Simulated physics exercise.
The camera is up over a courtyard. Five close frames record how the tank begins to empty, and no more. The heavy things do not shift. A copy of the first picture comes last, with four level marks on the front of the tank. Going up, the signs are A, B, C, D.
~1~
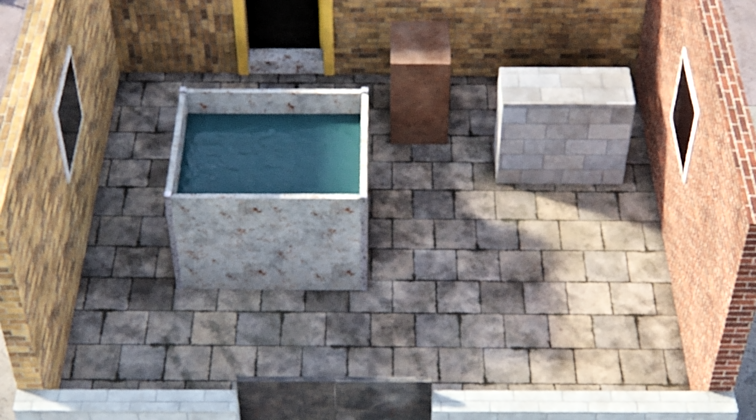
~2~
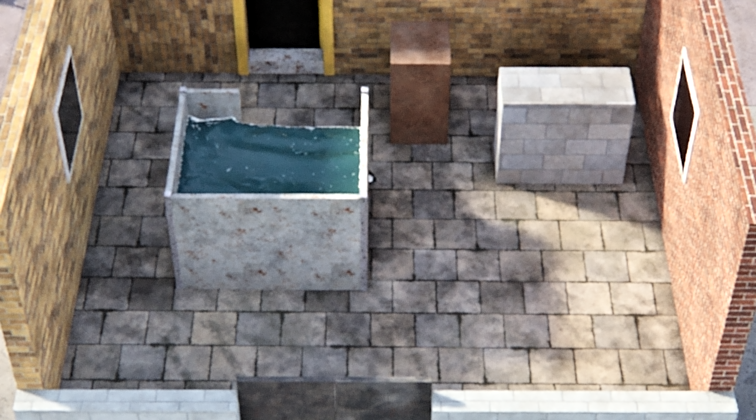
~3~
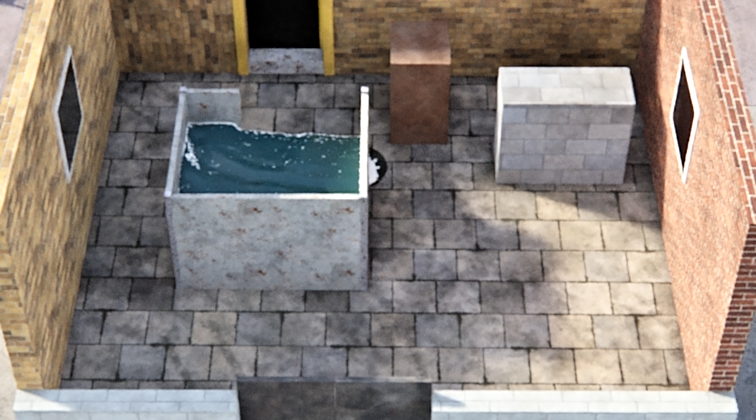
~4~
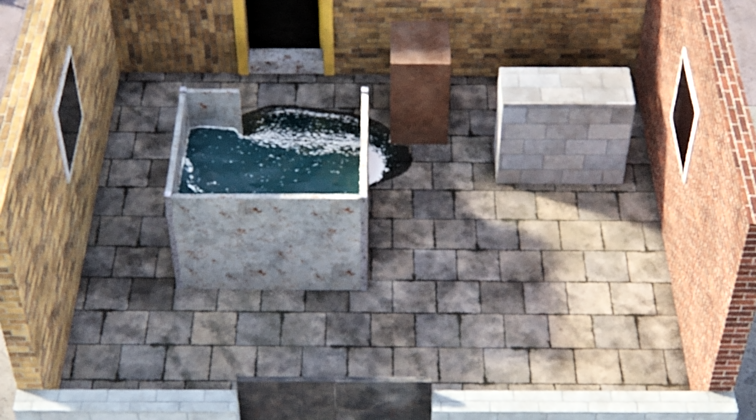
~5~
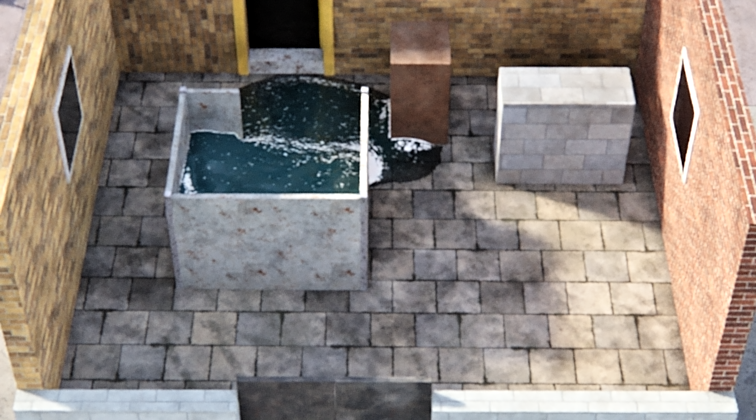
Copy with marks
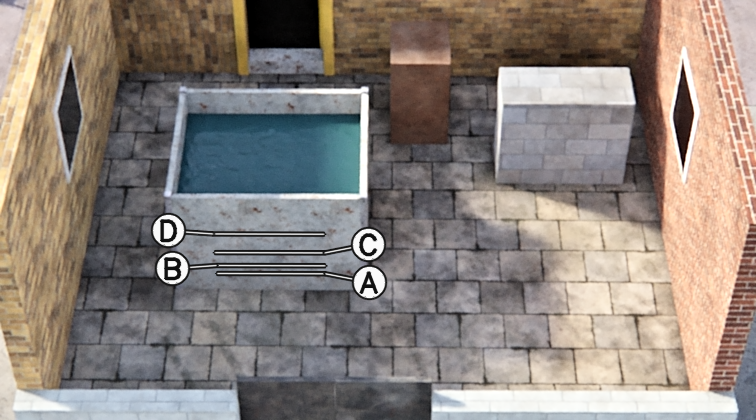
Water pouring out through the open back of a stone tank, spreading across courtyard paving towards a yellow doorway and brown block.
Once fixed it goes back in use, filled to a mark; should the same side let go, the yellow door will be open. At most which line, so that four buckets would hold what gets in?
Use line B.
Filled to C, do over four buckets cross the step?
Yes, it does.
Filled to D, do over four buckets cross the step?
Yes, it does.
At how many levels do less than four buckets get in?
Two of the four.
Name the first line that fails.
That would be C.
On the marked copy, A at (271, 273); B at (270, 265); C at (269, 252); D at (268, 234); from the bottom up A, B, C, D.
For line A, nothing gets over.
For line B, a bucket or two gets in.
For line C, about 9 bucketfuls get in.
For line D, dozens of bucketfuls pour in.
